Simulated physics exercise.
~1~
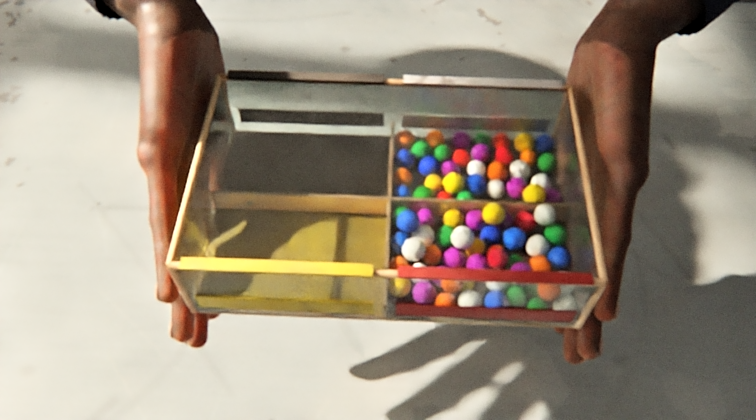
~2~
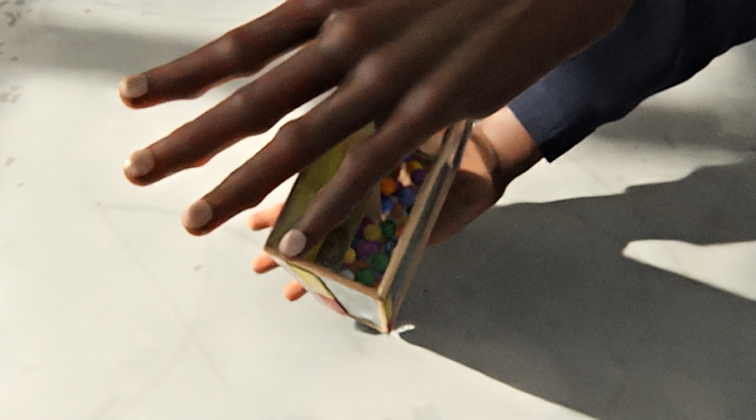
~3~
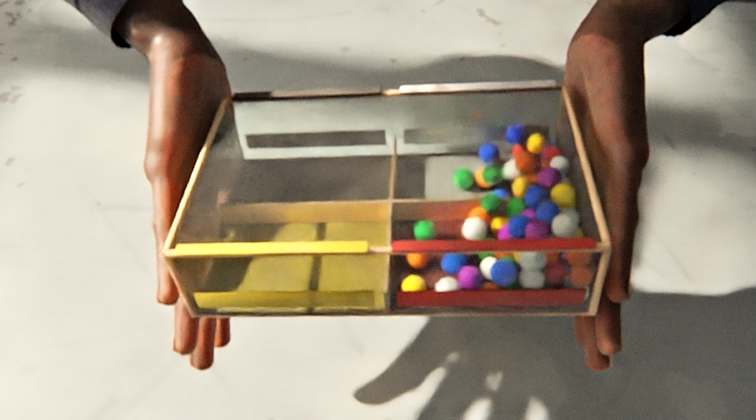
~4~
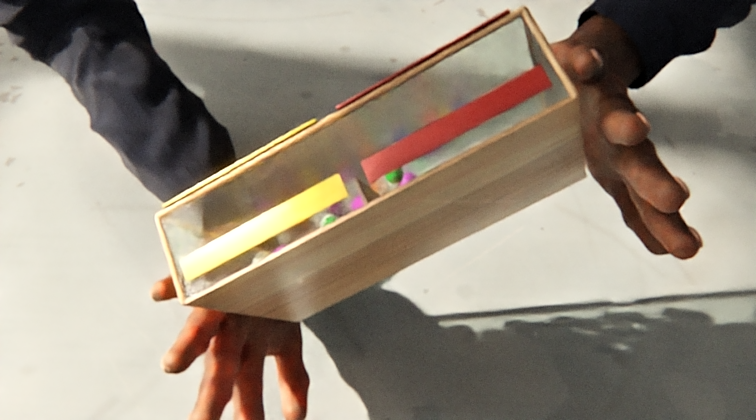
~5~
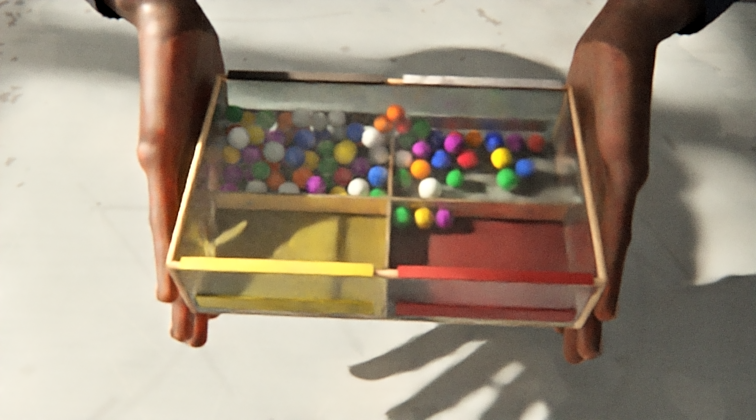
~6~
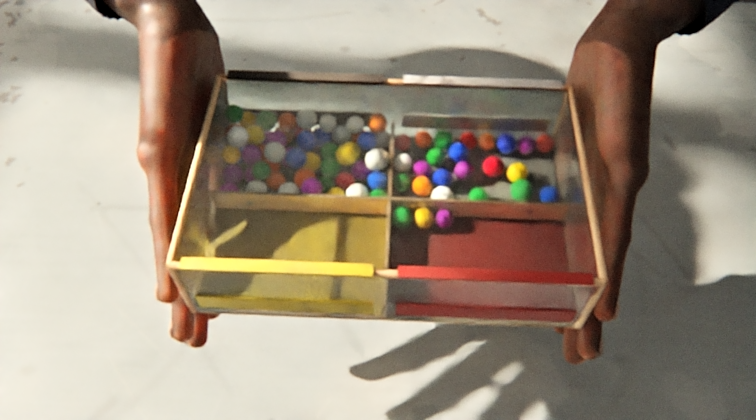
A clear-lidded box with four compartments, filled on its right side with many-coloured balls, is held between two hands above a pale, sunlit surface, seen from above. Yellow marks the front left compartment and red the front right. The hands tip the box steeply, then bring it nearly level, with the balls still gathered on the right. They tilt it sharply again, showing its wooden underside, and return it level. Most balls now lie in the back left compartment, many in the back right, a few in the red one, and none in the yellow.
